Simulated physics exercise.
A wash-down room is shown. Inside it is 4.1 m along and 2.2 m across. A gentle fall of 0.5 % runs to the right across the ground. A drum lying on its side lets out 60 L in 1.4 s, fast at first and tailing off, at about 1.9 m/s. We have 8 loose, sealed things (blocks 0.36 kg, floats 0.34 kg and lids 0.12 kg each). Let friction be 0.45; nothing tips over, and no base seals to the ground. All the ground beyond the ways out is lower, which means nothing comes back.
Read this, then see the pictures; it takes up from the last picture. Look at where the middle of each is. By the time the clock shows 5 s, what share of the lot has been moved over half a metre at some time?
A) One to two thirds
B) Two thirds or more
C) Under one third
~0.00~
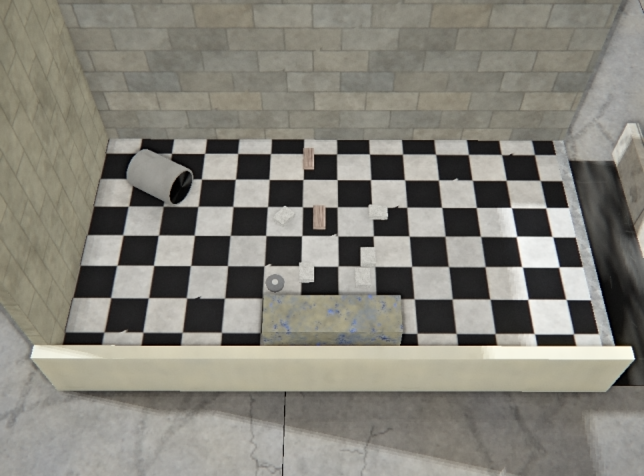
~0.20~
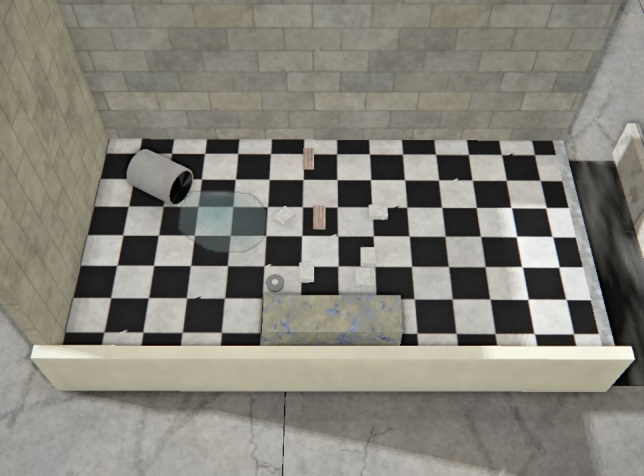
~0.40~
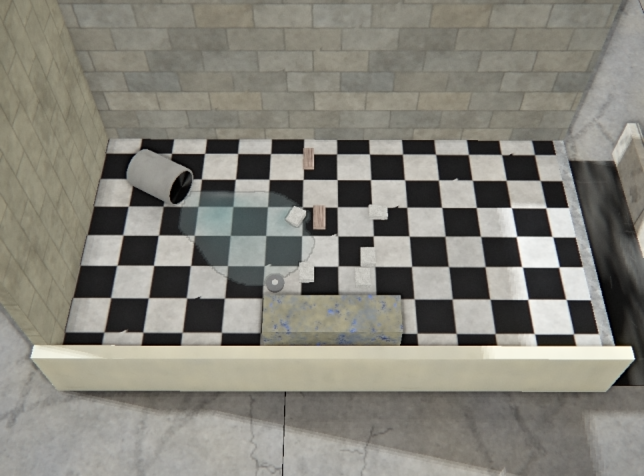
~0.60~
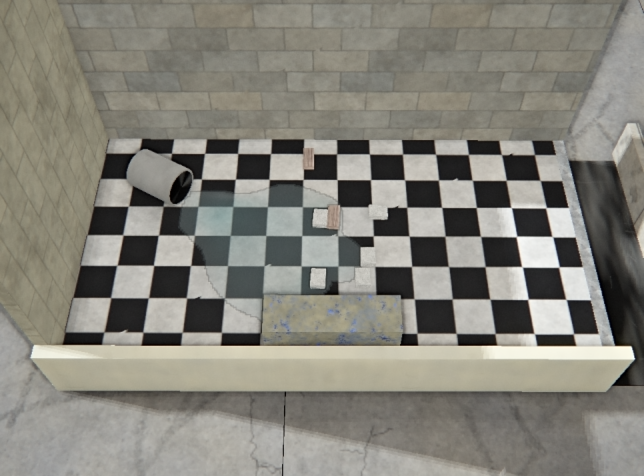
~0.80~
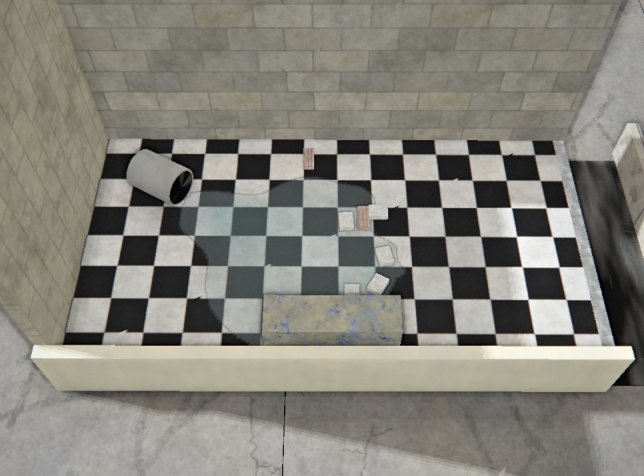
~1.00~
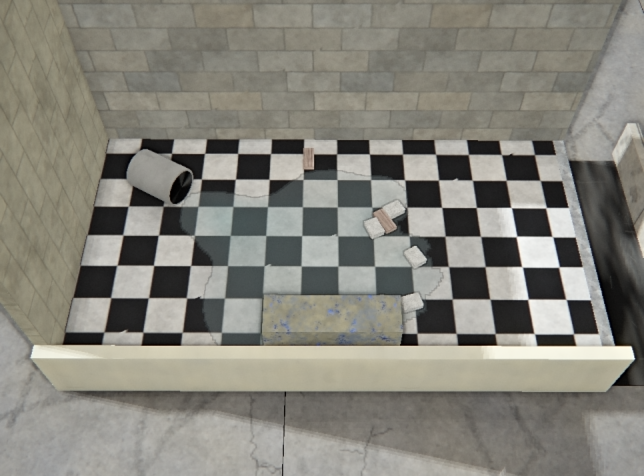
Two thirds or more.
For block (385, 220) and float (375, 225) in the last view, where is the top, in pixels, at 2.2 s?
About (521, 234) for the first and (540, 254) for the second.
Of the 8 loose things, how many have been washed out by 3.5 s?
My tally comes to 6.
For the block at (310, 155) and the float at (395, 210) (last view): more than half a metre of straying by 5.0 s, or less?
The first one falls shy and the second one tops the mark.
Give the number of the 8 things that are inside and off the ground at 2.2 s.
At that time the total is 3.
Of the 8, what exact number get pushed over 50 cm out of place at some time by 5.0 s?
The total is 7.
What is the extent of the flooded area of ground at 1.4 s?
Flooded: Near 3.0 m2.
After 1.4 s 7 of 8 are over 50 cm from their spots; 2 afloat.
After 2.2 s 7 of 8 are over 50 cm from their spots; 3 afloat.
After 3.5 s 7 of 8 are over 50 cm from their spots; 0 afloat.
After 5.0 s 7 of 8 are over 50 cm from their spots, and 7 have been at some point; 0 afloat.
